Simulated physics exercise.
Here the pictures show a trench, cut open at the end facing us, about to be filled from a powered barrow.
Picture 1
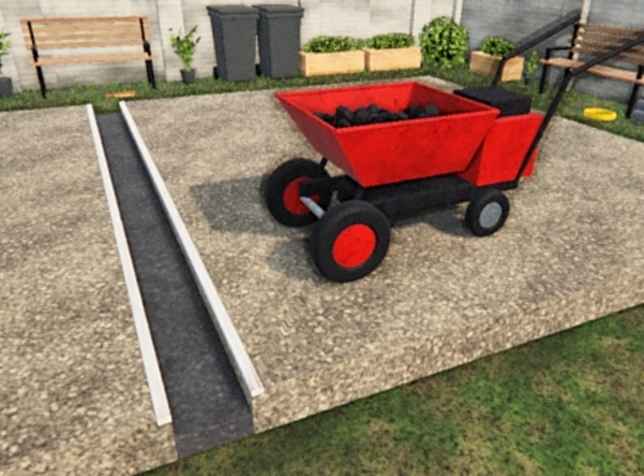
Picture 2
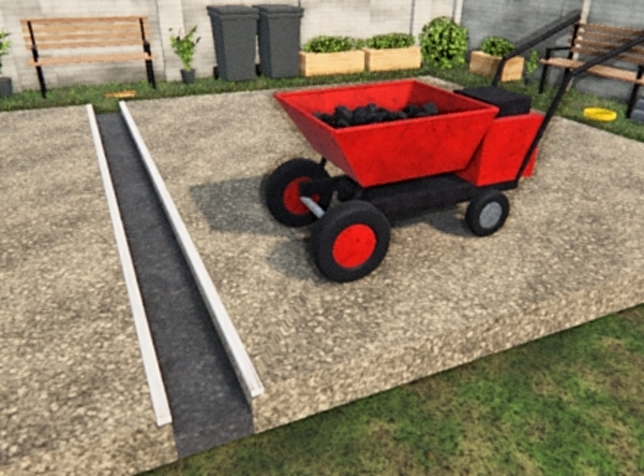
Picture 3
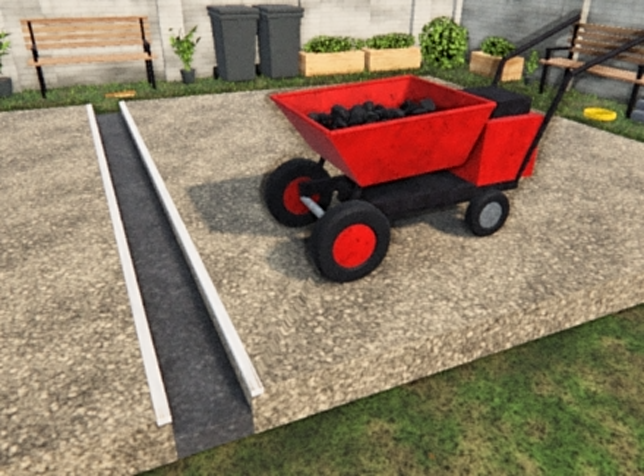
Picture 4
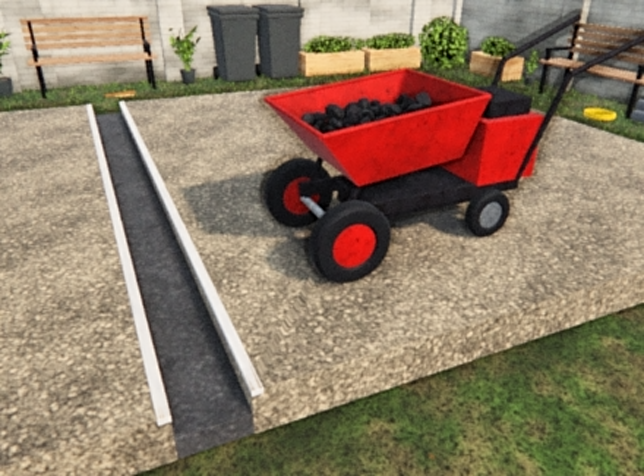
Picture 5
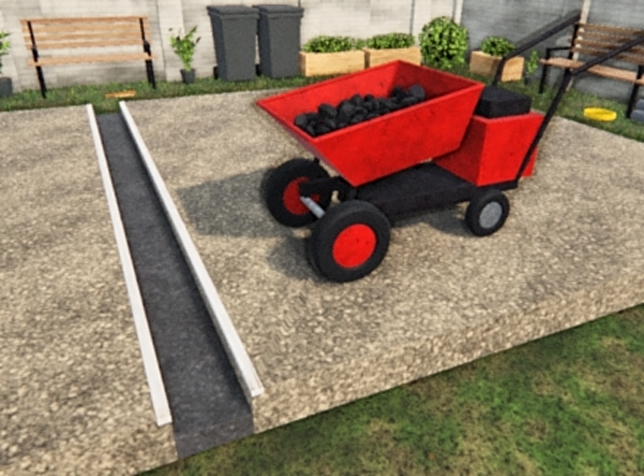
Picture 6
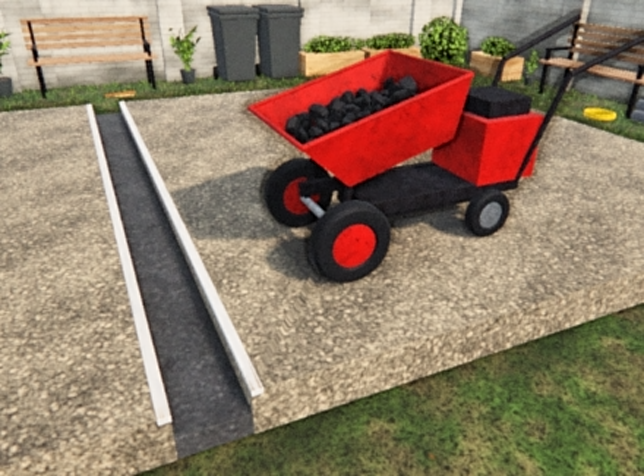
A red powered barrow stood still on the gravel while its skip, loaded with black lumps, slowly tipped forward to the left, its back end rising, beside a shallow trench edged with pale strips.
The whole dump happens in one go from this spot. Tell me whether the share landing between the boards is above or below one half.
The amount in the trench exceeds half.
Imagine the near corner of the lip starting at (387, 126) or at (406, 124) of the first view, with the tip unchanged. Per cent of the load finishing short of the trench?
60 % for the first, 70 % for the second.
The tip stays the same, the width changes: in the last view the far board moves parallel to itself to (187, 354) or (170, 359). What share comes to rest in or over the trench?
I'd put it near 50 in a hundred, then near 70 in a hundred.
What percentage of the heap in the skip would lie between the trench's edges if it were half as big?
Roughly 90 in a hundred.
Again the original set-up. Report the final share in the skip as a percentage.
Estimate: Near 0 %.
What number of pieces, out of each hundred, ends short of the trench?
About 15 %.
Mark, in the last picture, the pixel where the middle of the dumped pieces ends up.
Near (174, 284), more or less.
Shortly afterwards, skip tipped steeply; the whole lot in the skip.
Next, skip tipped right over; the bulk in the skip; a little short of the trench; a little in or heaped over the trench; a little falling.
Some moments later, skip tipped right over; only a few in the skip; a little short of the trench; the bulk in or heaped over the trench; a little beyond it.
In the end, skip tipped right over; a little short of the trench; the bulk in or heaped over the trench; a little beyond it.
